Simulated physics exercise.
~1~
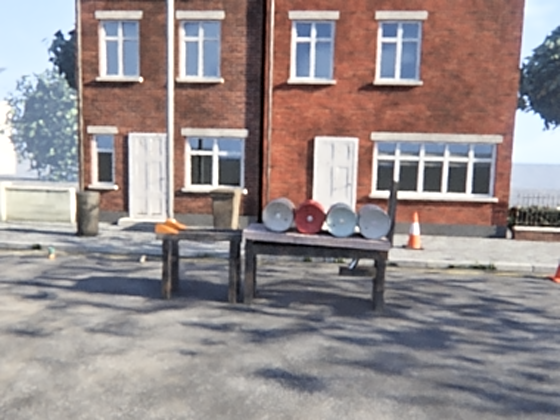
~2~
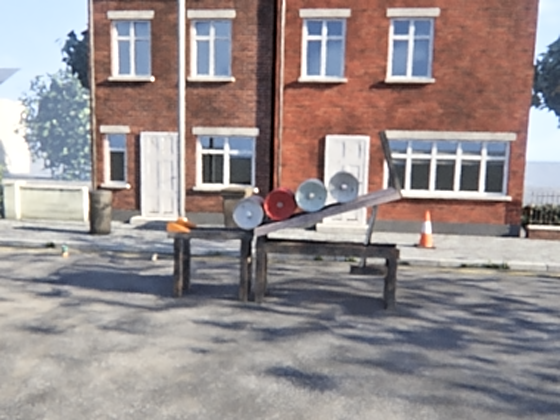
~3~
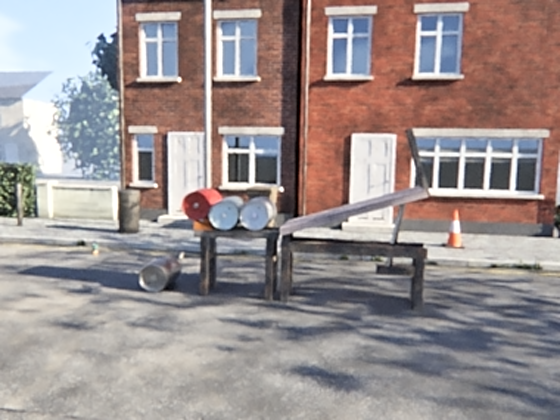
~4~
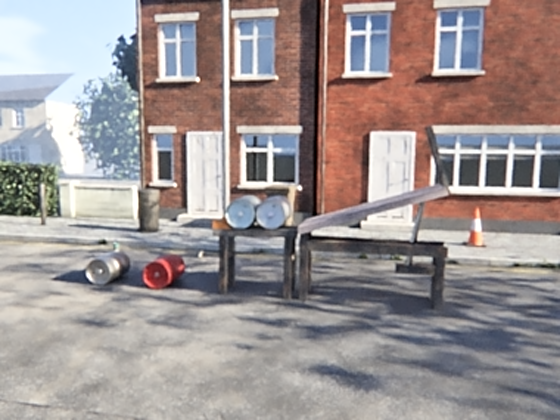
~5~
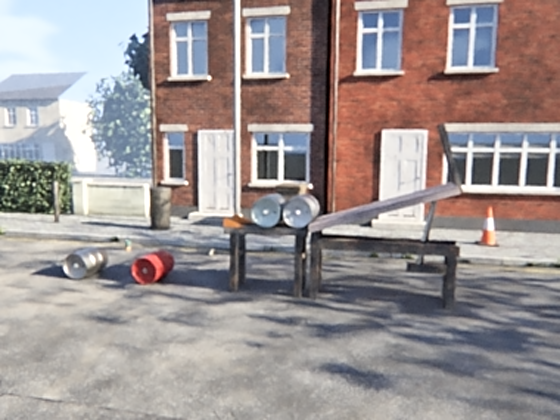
Street outside brick houses, a tabletop tilting up and four kegs rolling left, two dropping to the road, including the red one.
